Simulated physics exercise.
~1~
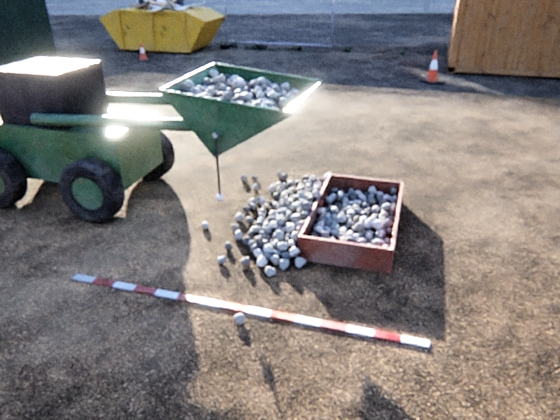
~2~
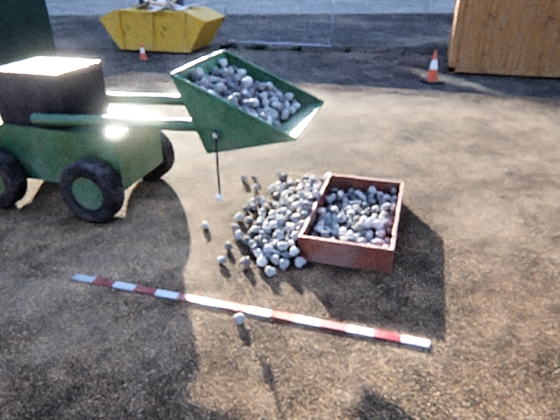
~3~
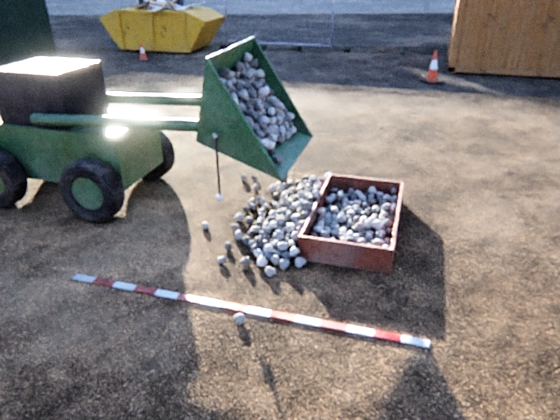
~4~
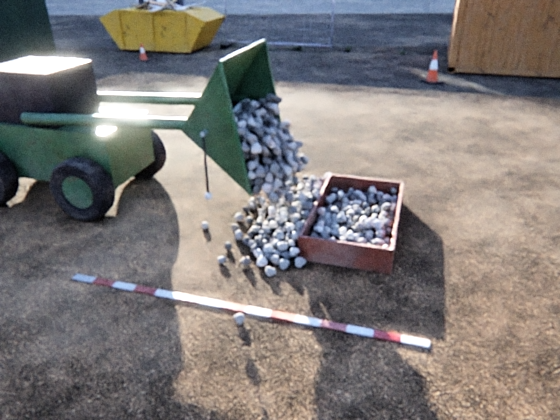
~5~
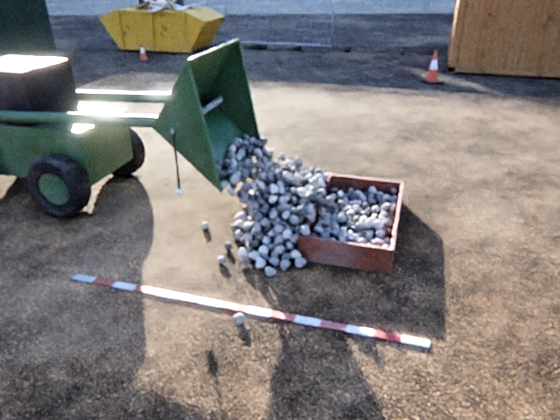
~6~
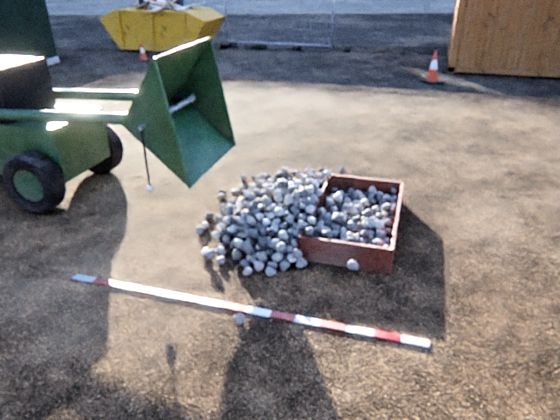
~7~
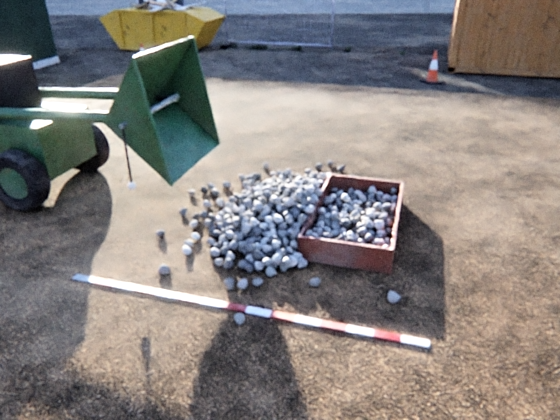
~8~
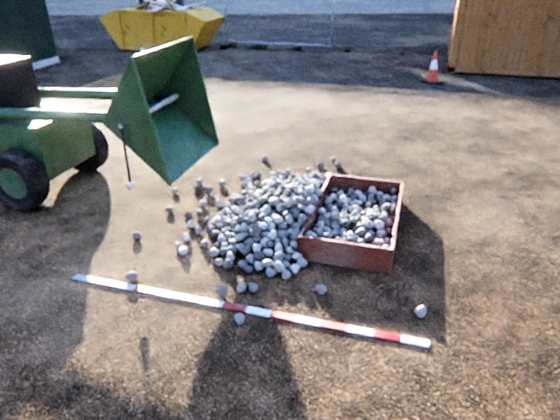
A green loader tipped its raised bucket of grey stones forward and rolled back to the left as they poured out, most landing on the loose pile beside the reddish wooden box, with a few rolling across the ground before the bucket hung empty.
